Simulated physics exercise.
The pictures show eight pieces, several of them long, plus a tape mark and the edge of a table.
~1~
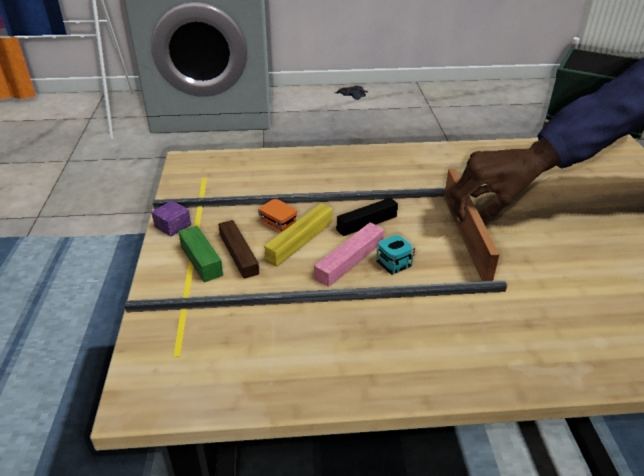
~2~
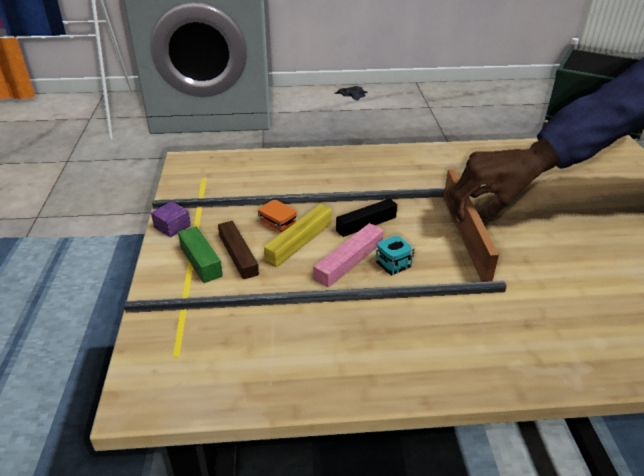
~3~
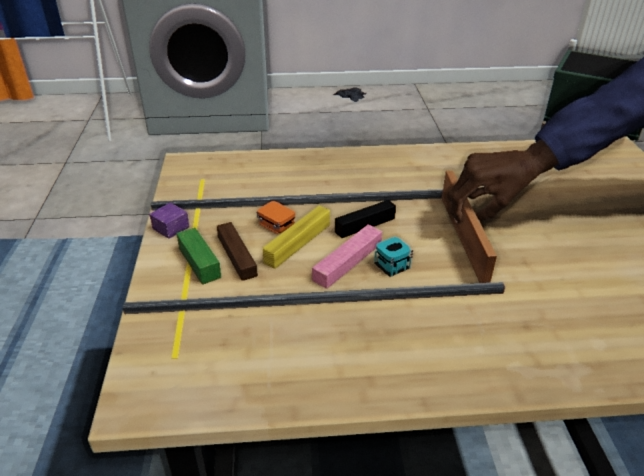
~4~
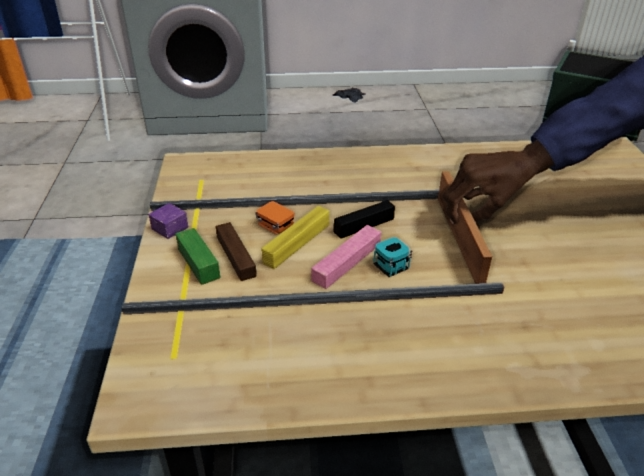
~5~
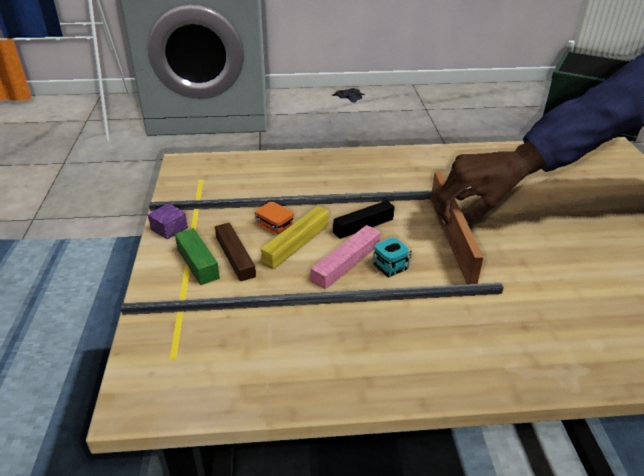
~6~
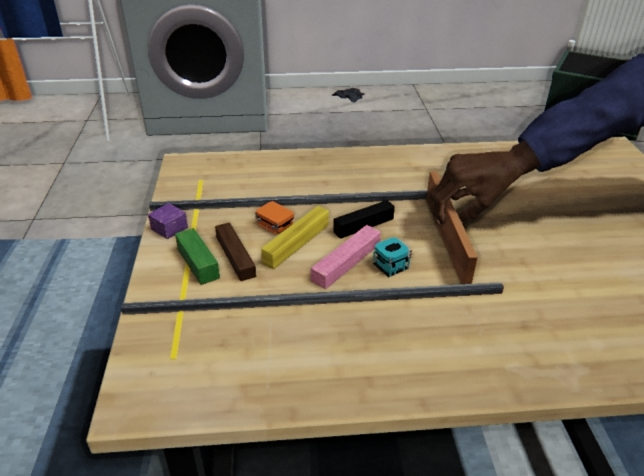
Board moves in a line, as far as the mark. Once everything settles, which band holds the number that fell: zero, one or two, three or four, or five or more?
It is in the band three or four.
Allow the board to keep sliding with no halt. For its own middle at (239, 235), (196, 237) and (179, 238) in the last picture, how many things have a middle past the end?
By position: 0 / 3 / 4.
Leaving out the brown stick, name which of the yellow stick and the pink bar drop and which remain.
The yellow stick: Remains. The pink bar: Remains.
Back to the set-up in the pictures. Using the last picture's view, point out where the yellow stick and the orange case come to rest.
They finish at roughly (159, 226) and (149, 215) respectively.
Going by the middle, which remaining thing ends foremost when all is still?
The orange case is the one you want.
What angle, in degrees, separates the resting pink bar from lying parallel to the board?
About 35°.
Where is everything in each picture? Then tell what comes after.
Purple block (172, 218); green bar (200, 253); brown stick (238, 248); board (469, 222); tape (193, 250), in the first frame.
Green bar (200, 254); yellow stick (299, 235), in the second frame.
Brown stick (236, 250); pink bar (348, 255), in the third frame.
Purple block (169, 221); orange case (276, 219), in the fourth frame.
Green bar (197, 256); board (454, 225), in the fifth frame.
Purple block (168, 221); green bar (197, 255); brown stick (235, 251); board (449, 225); tape (190, 252), in the sixth frame.
Soon after, none off yet; purple block at rest near (168, 221); green bar at rest near (197, 255); brown stick at rest near (235, 251).
Then, none off yet; purple block at rest near (168, 221); green bar moved a little near (175, 257); brown stick moved a little near (192, 250).
At rest, the number that fall off is three or four; fallen, brown stick, green bar and purple block.
